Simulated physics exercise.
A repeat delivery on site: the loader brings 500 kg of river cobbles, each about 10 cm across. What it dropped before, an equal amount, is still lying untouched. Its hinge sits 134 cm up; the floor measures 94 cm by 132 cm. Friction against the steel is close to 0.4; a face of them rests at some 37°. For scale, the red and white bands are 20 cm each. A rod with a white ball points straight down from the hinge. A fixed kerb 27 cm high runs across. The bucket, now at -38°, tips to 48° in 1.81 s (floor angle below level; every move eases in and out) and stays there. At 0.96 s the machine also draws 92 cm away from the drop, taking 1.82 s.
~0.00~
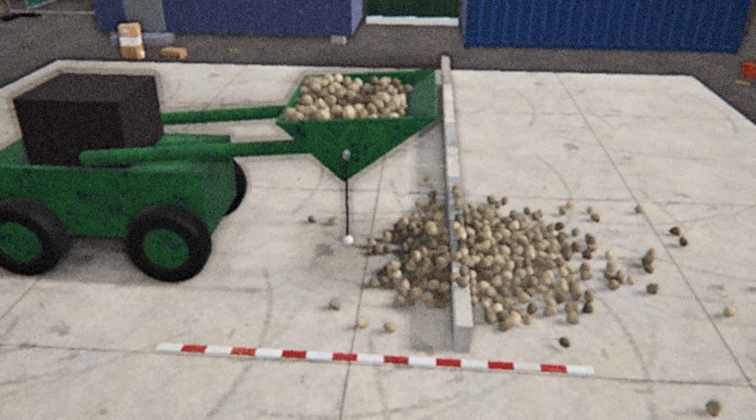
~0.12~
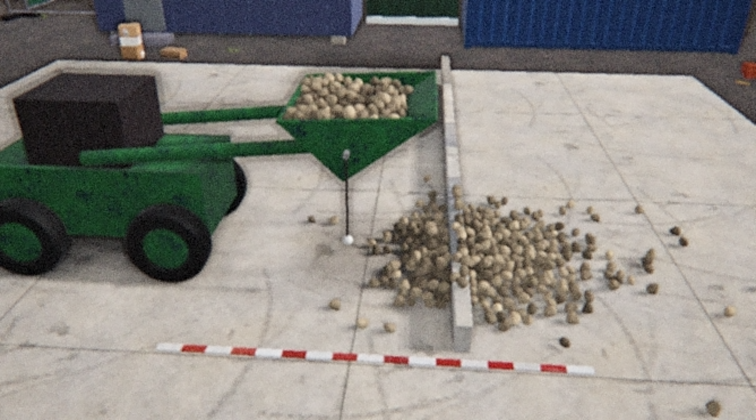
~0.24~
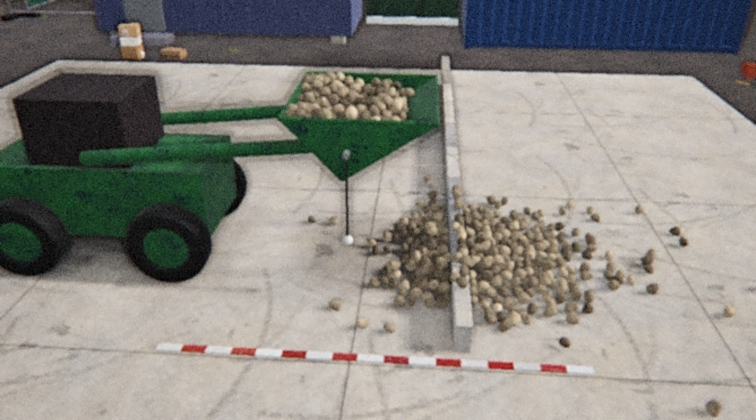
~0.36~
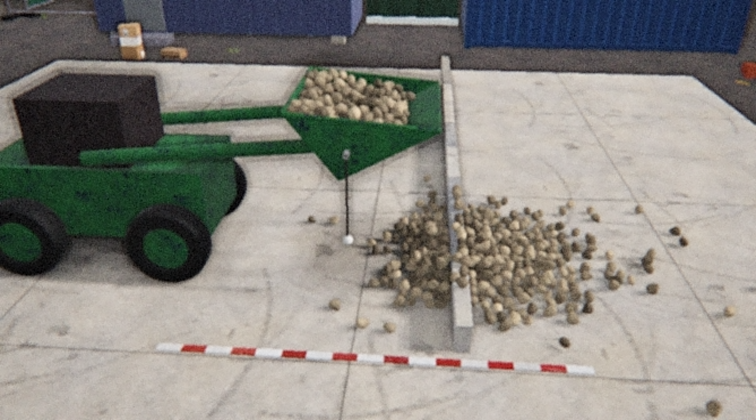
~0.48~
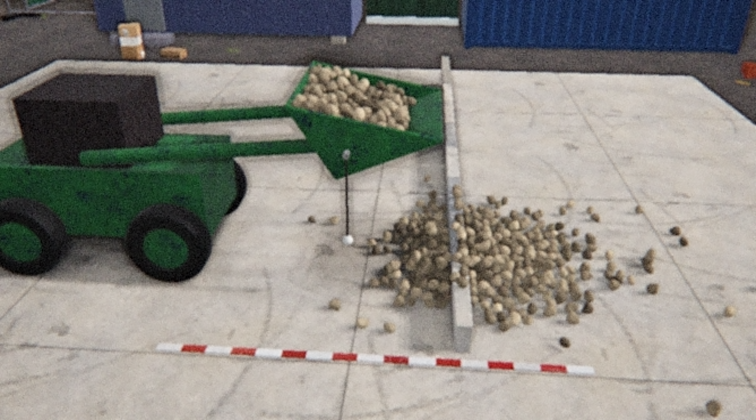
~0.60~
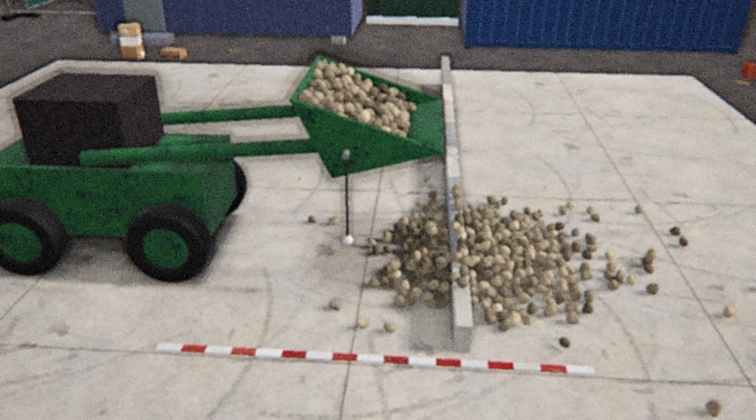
To begin with, a green loader holds a bucket of rounded stones up beside a narrow kerb, with a loose heap of similar stones lying across it. The bucket then gradually tilts, its back edge rising and its front lip lowering, while the stones inside shift slightly and the heap stays still.
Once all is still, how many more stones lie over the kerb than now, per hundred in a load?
Some 1 per cent is added.
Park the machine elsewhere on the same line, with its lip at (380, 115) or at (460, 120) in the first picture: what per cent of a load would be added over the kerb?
Near 0 per cent from the first place, 5 from the second.
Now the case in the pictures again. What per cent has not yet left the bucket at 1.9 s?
It holds some 0 per cent.
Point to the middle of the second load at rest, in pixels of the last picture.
Their middle is at about (399, 243).
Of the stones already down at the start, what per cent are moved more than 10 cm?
About 5 per cent.
After 1.4 s the floor is at 35°; in per cent of one load, 88 in the bucket, 48 on this side of the kerb, 65 over the kerb; the foremost stones are at (677, 256).
After 1.9 s the floor is at 48°; in per cent of one load, 1 in the bucket, 134 on this side of the kerb, 65 over the kerb; the foremost stones are at (677, 256).
After 3.2 s the floor is at 48°; in per cent of one load, 0 in the bucket, 135 on this side of the kerb, 65 over the kerb; the foremost stones are at (677, 256).
After 6.1 s the floor is at 48°; in per cent of one load, 0 in the bucket, 135 on this side of the kerb, 65 over the kerb; the foremost stones are at (677, 256). Net gain over the kerb, 1.
